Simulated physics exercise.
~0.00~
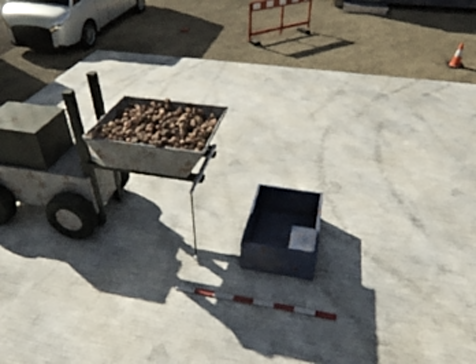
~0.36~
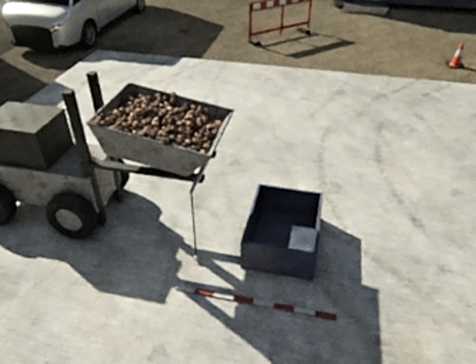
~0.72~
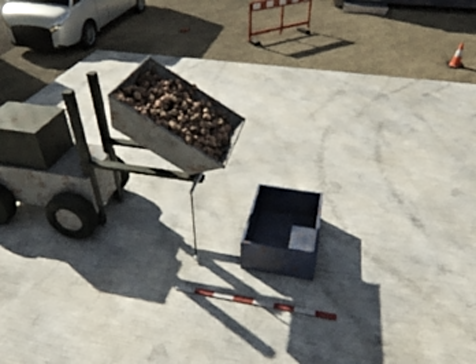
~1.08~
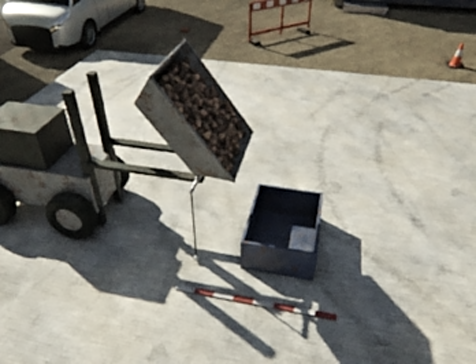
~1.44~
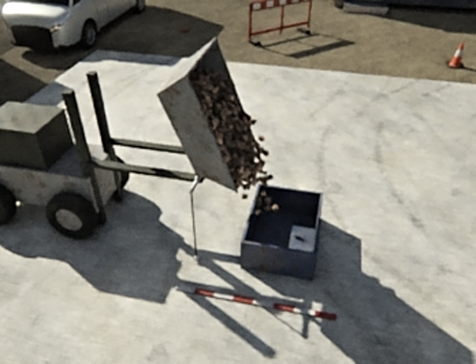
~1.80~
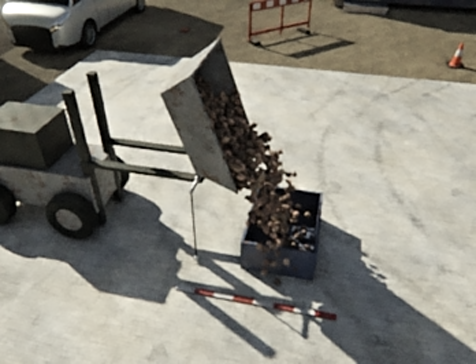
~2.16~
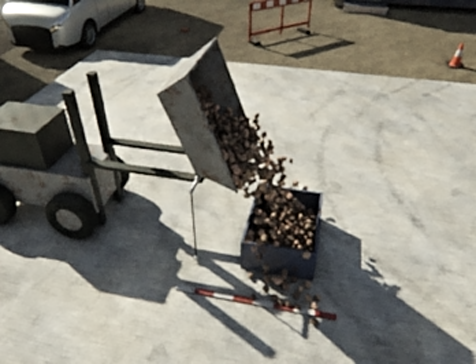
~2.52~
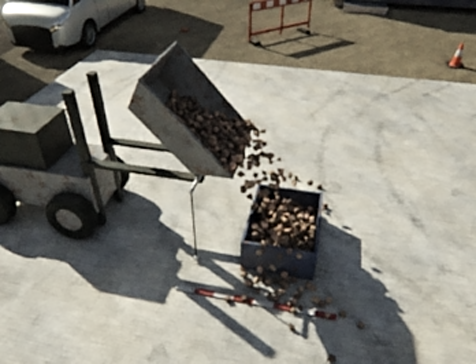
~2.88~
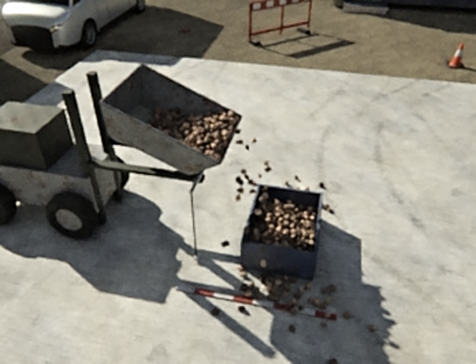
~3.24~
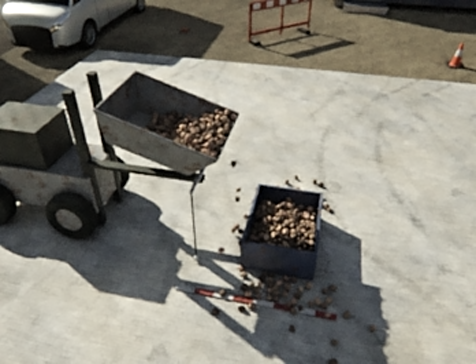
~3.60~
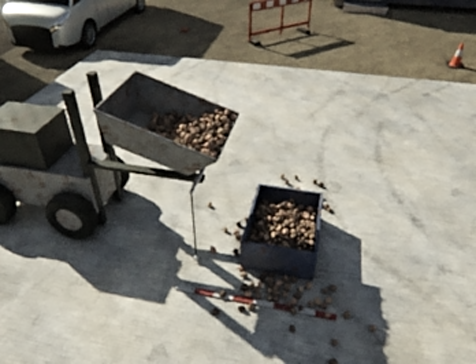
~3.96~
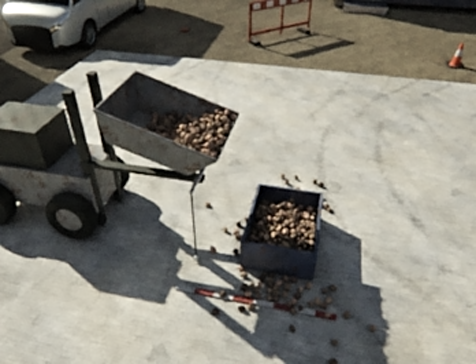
A forklift tips its skip, spills stones into and around a bin, then levels partway.
